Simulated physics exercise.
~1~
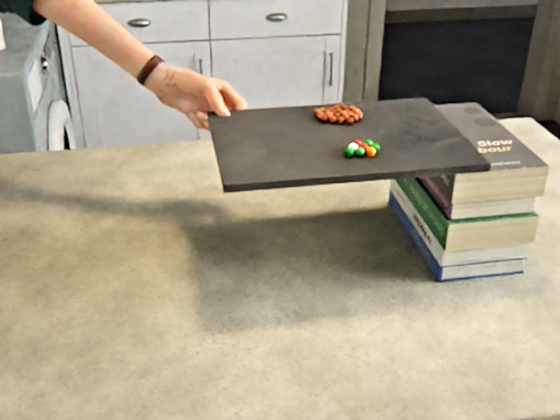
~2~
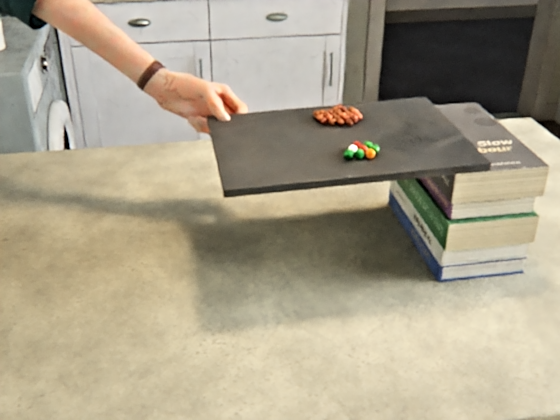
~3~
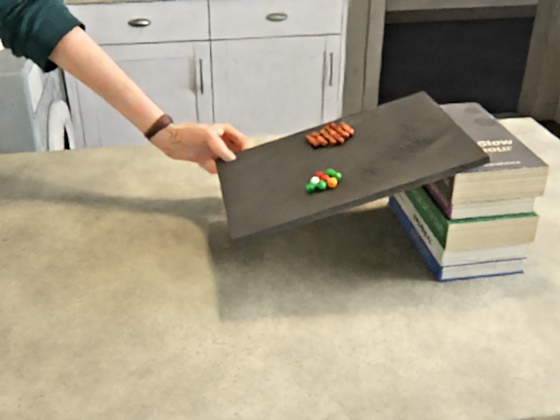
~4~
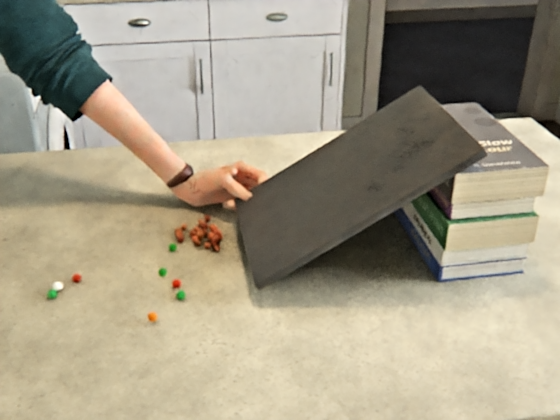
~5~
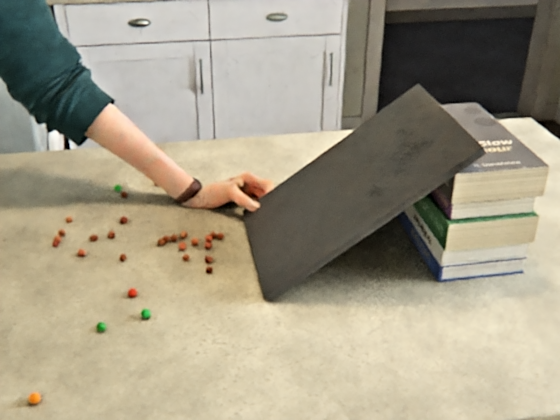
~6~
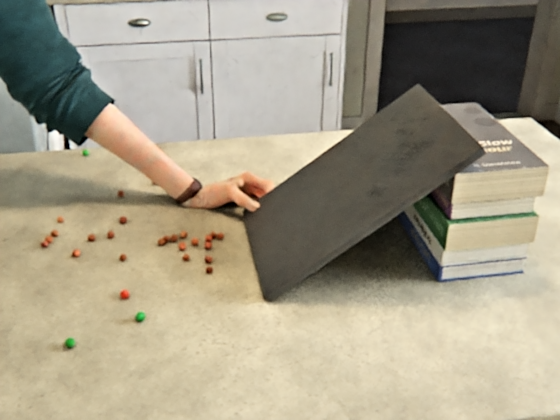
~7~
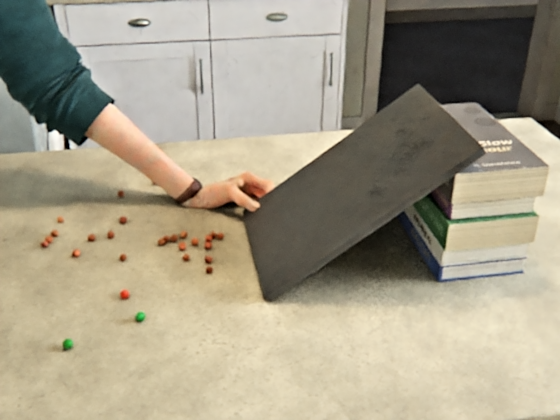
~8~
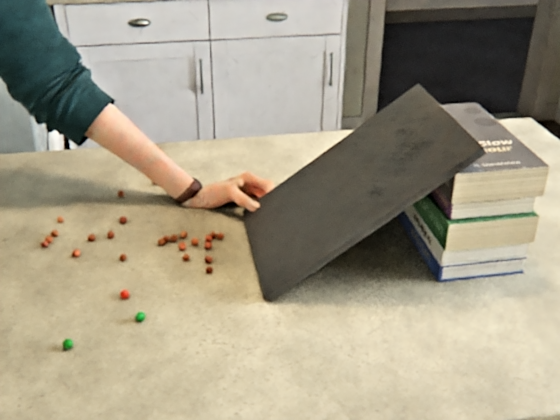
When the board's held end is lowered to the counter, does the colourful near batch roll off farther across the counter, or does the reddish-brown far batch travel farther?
The colourful near batch travels farther, with several of its balls rolling out of sight. Many of the reddish-brown pieces stop close to the board's lower edge.
To begin with, a hand holds the left end of a dark board level, its right end resting on a stack of books, with a small heap of colourful balls near the front and a reddish-brown heap behind. The hand lowers its end, and both heaps stay on the board at first. As the slope steepens, both spill left onto the counter, the colourful balls rolling ahead. The board comes to rest tilted against the books while some balls roll out of sight. Finally, two green balls and a red one remain toward the front, while the brown pieces lie scattered, many close to the board.
